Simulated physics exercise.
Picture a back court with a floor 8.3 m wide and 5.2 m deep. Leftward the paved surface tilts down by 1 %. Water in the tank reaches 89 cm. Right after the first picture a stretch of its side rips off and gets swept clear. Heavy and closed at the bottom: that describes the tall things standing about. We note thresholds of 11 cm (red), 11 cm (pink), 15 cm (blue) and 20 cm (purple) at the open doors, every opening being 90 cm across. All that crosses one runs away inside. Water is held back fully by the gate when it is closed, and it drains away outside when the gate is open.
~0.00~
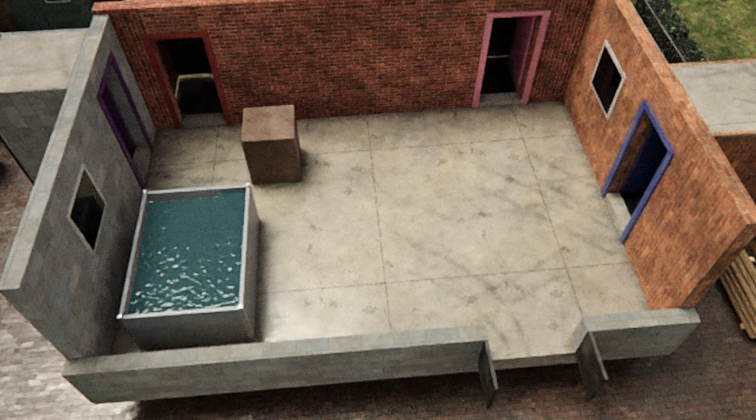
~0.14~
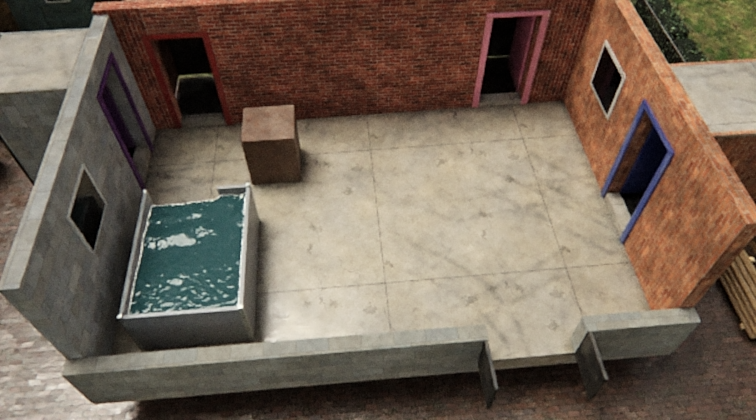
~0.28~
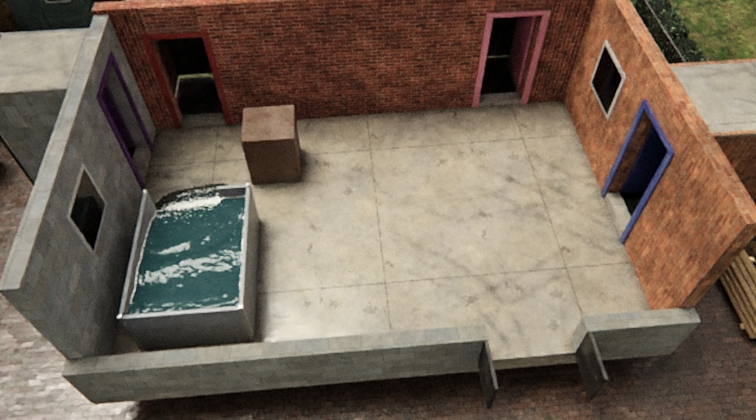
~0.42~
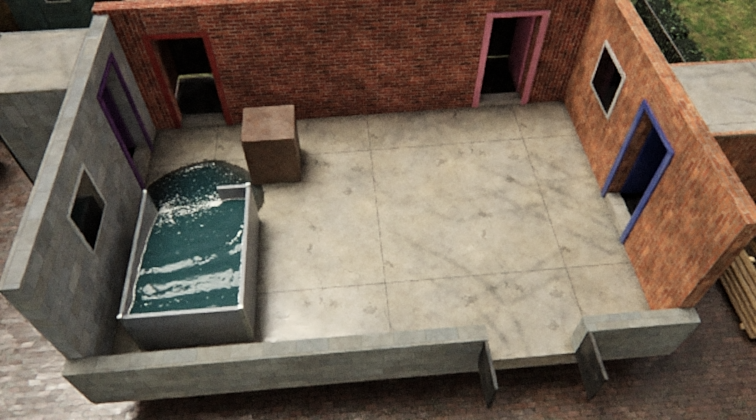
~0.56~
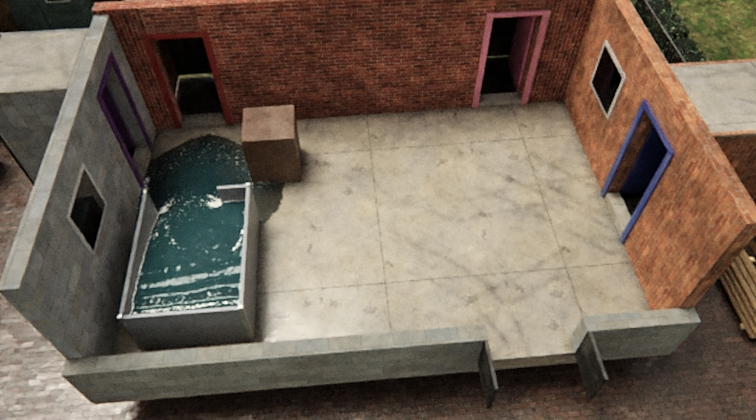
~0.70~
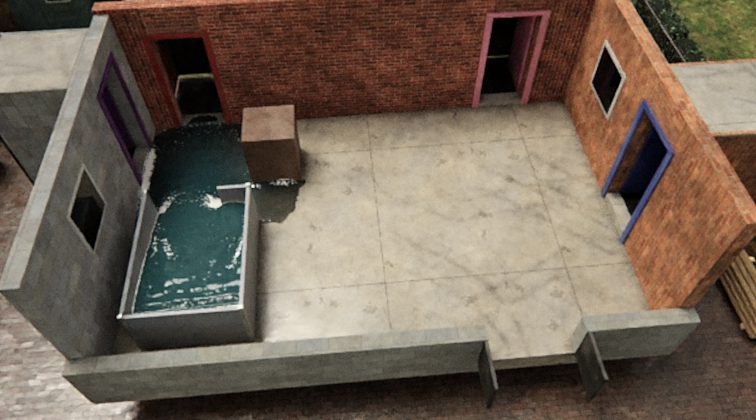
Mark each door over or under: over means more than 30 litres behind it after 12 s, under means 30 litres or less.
Red door over, pink door under, blue door under, purple door over.
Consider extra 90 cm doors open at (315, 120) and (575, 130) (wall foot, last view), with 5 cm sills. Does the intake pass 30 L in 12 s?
First door beyond the limit, second door beyond the limit.
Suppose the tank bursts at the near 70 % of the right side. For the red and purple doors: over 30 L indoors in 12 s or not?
Door red stays within, door purple stays within.
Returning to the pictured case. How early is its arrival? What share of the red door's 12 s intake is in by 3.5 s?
Roughly 75%.
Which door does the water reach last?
The blue door is last.
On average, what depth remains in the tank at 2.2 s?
Roughly 38 centimetres.
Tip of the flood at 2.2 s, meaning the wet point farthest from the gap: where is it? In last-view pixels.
Somewhere about (406, 112).
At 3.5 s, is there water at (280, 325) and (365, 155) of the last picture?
I'd say spared, then drenched.
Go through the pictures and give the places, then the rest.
In the first frame, still water, 89 cm deep, in the tank at (191, 249).
In the second frame, water pours out on the tank's far side and has run 0.6 m, to a hidden place; typically 7 cm deep outside, 89 cm at the tank's back.
In the third frame, the front is at a hidden place, 0.9 m from the gap on the tank's far side; 1.0 m2 of floor is under water; 89 cm left at the back of the tank.
In the fourth frame, the front is at (213, 163), 1.5 m from the gap on the tank's far side; 2.4 m2 of floor is under water; 87 cm left at the back of the tank.
In the fifth frame, the front is at (203, 139), 2.2 m from the gap on the tank's far side; 4.0 m2 of floor is under water; 78 cm left at the back of the tank.
In the sixth frame, water pours out on the tank's far side and has run 2.7 m, to (201, 118); typically 8 cm deep outside, 75 cm at the tank's back.
After 1.4 s water covers 15 % of the floor and is deepest (64 cm) near (155, 136); red door 41 cm at the sill, 126 L in, pink door not reached, blue door not reached, purple door 29 cm at the sill, 6 L in.
After 2.2 s water covers 25 % of the floor and is deepest (48 cm) near (153, 149); red door 43 cm at the sill, 327 L in, pink door not reached, blue door not reached, purple door 31 cm at the sill, 29 L in.
After 3.5 s water covers 40 % of the floor and is deepest (28 cm) near (153, 149); red door 27 cm at the sill, 536 L in, pink door 3 cm at the sill, 0 L in, blue door not reached, purple door 26 cm at the sill, 65 L in.
After 7.0 s water covers 80 % of the floor and is deepest (16 cm) near (150, 163); red door 16 cm at the sill, 685 L in, pink door 3 cm at the sill, 0 L in, blue door 6 cm at the sill, 0 L in, purple door 16 cm at the sill, 84 L in.
After 12.0 s water covers 100 % of the floor and is deepest (10 cm) near (109, 367); red door 8 cm at the sill, 698 L in, pink door 4 cm at the sill, 0 L in, blue door 3 cm at the sill, 0 L in, purple door 9 cm at the sill, 84 L in.
